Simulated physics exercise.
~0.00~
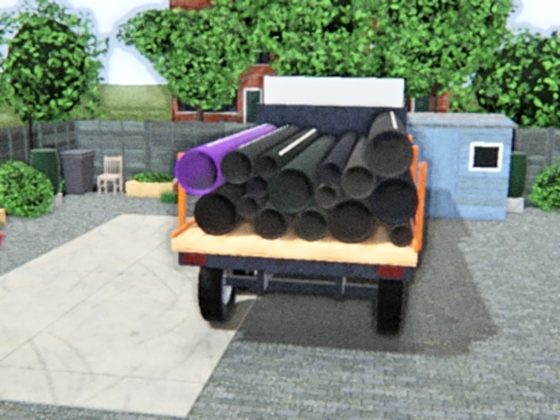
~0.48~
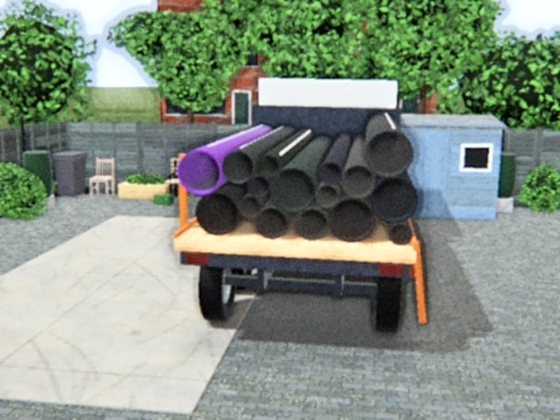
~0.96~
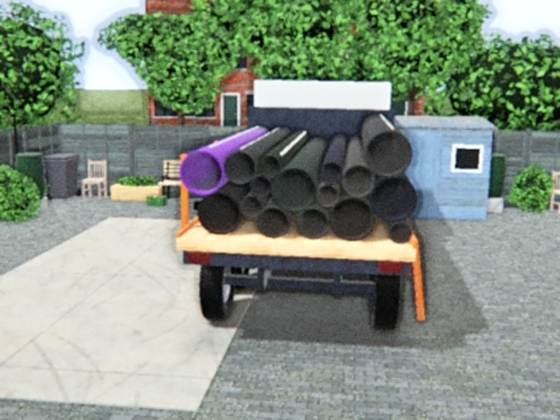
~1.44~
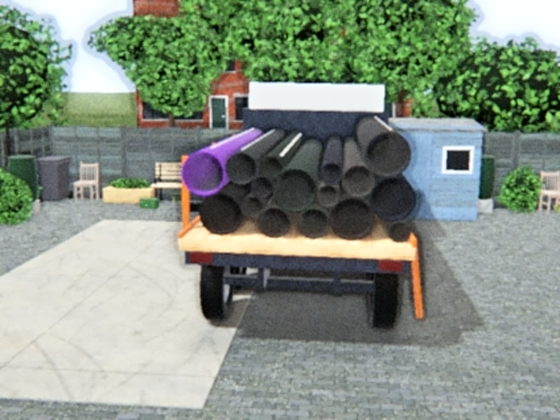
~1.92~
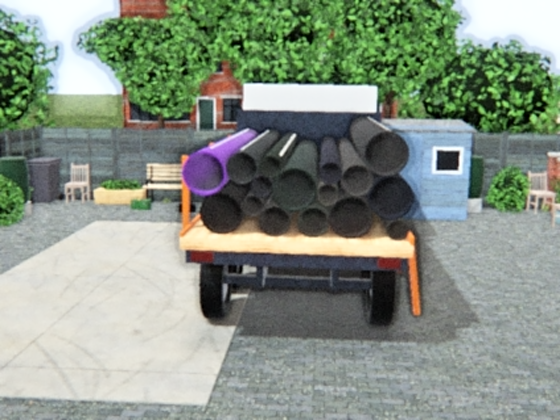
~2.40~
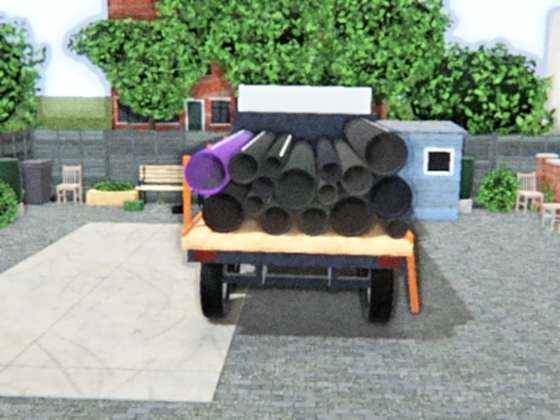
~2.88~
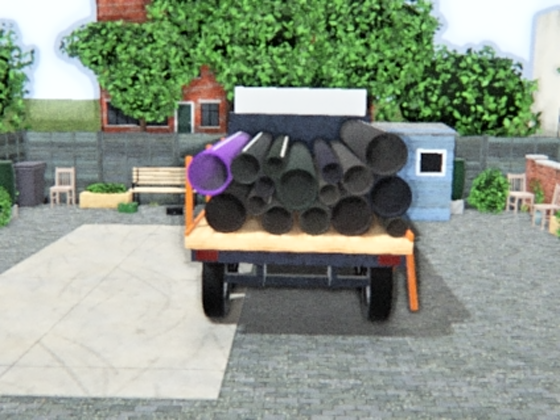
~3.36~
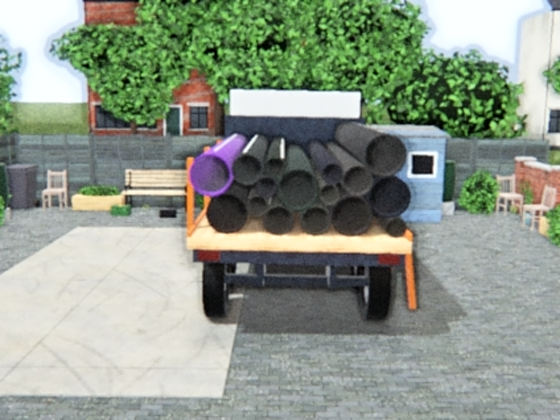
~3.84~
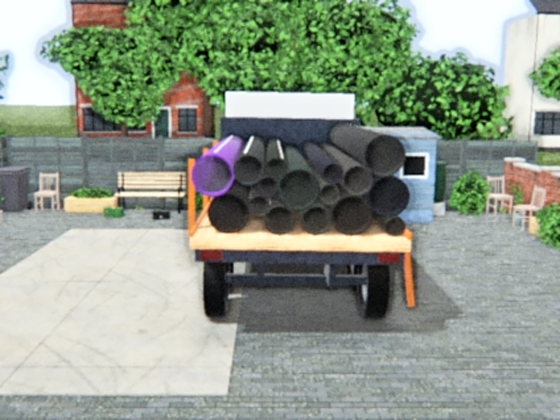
A purple pipe stays atop the dark pipes as the lorry's right posts drop open.
